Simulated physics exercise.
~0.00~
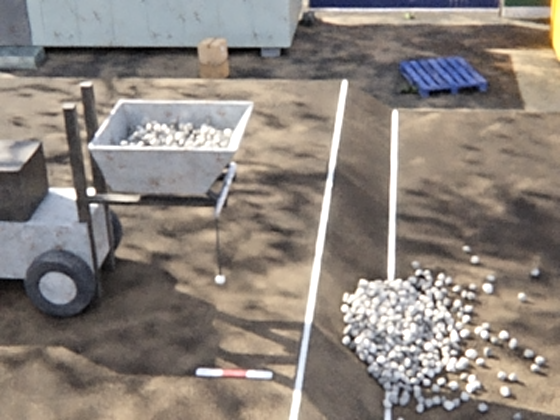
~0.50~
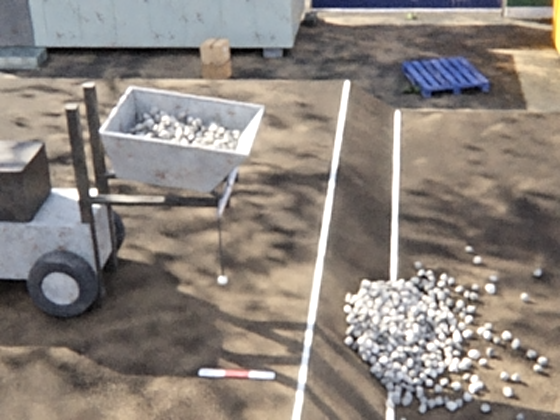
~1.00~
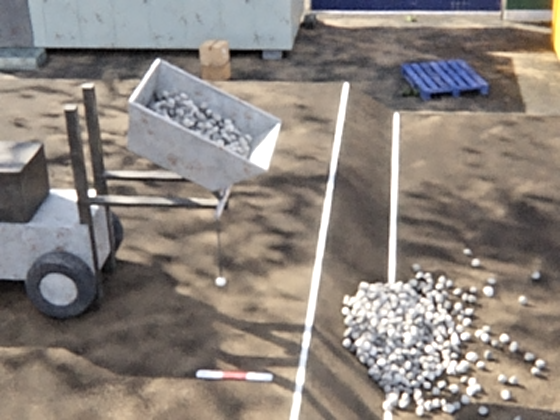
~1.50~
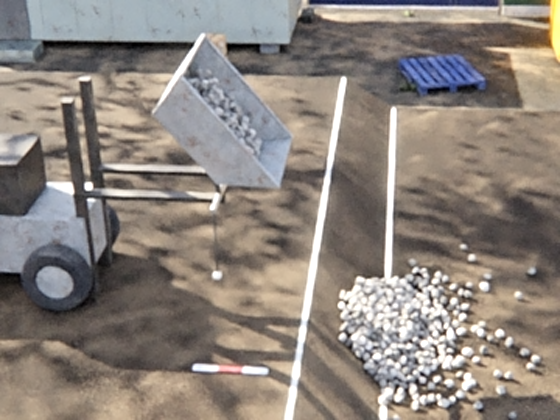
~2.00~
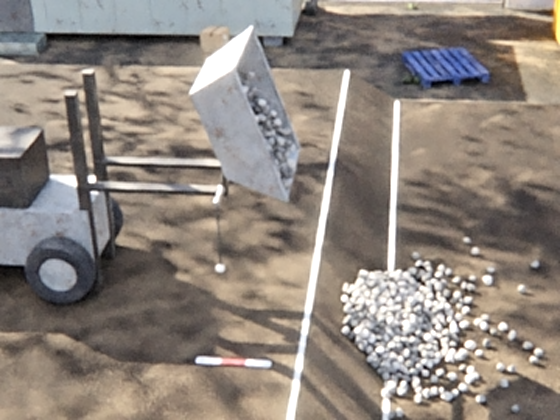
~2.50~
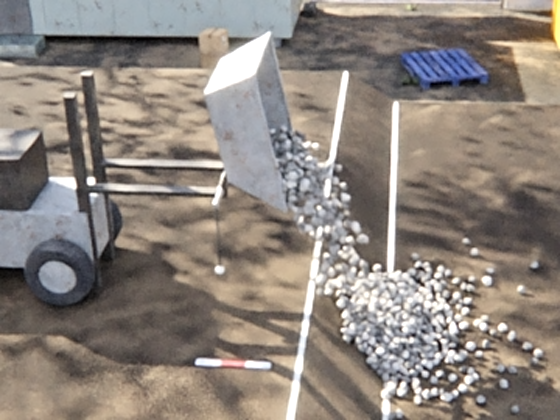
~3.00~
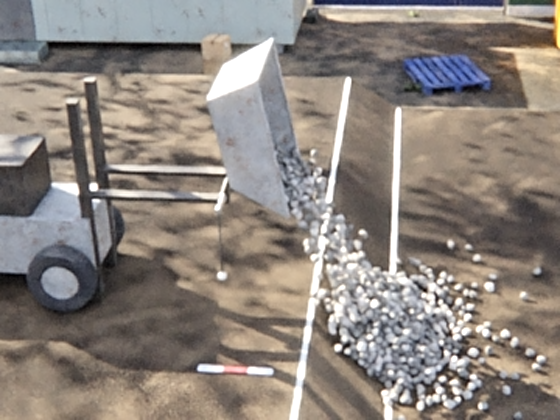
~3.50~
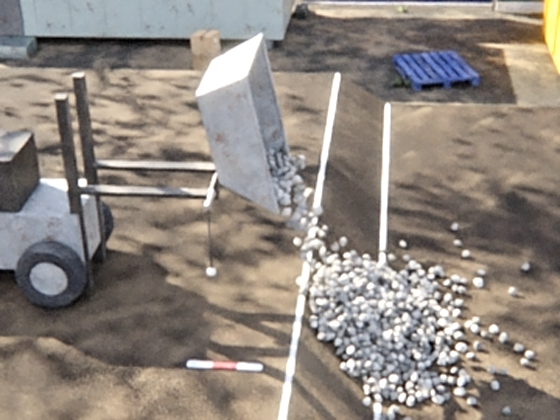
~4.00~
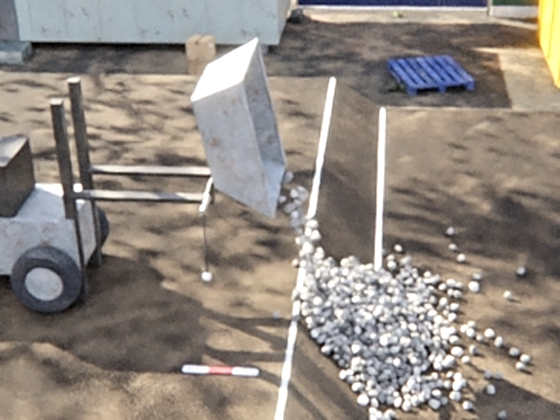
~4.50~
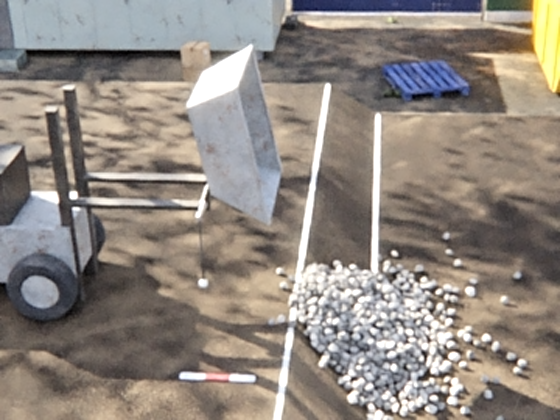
A grey skip full of pale stones on a forklift tips steadily to the right until steeply tilted, then holds still while the stones pour over the white-lined bank onto an earlier heap, leaving the skip empty and the pile larger and spread further left.
